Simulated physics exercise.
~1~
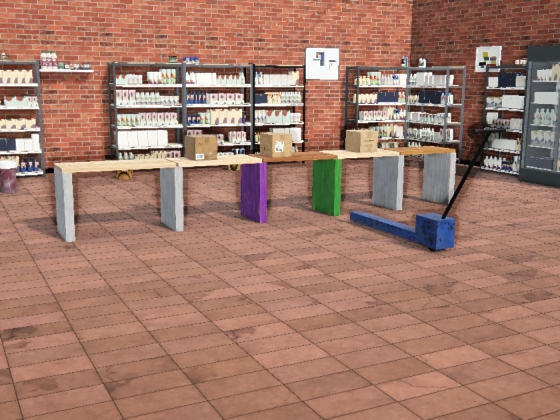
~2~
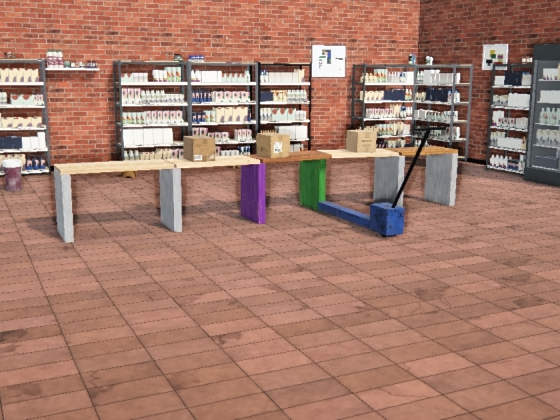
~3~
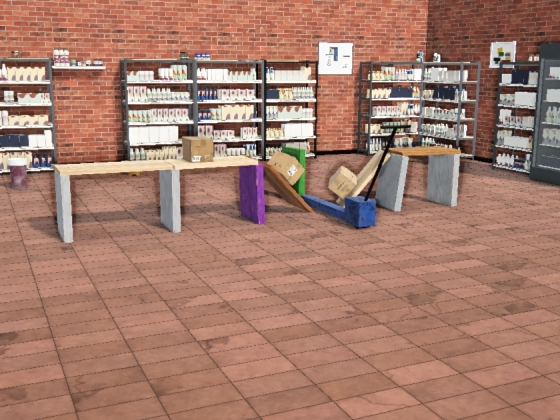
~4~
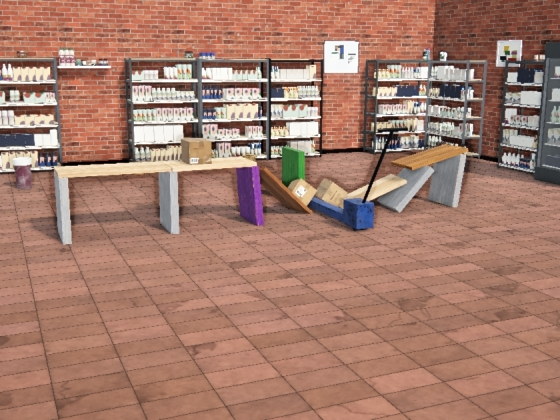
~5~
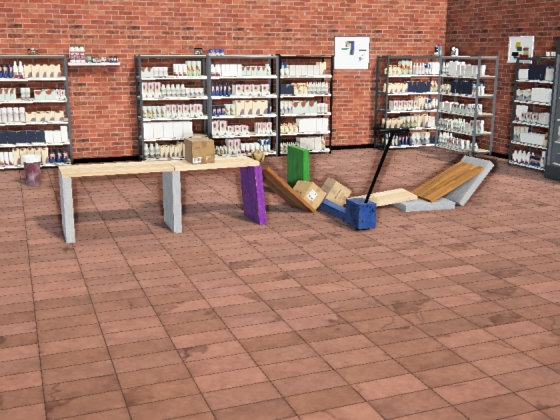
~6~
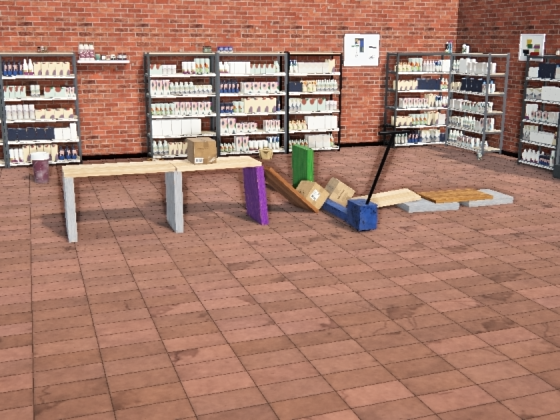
A blue floor jack pushes out the green upright, and the rack's right side collapses.
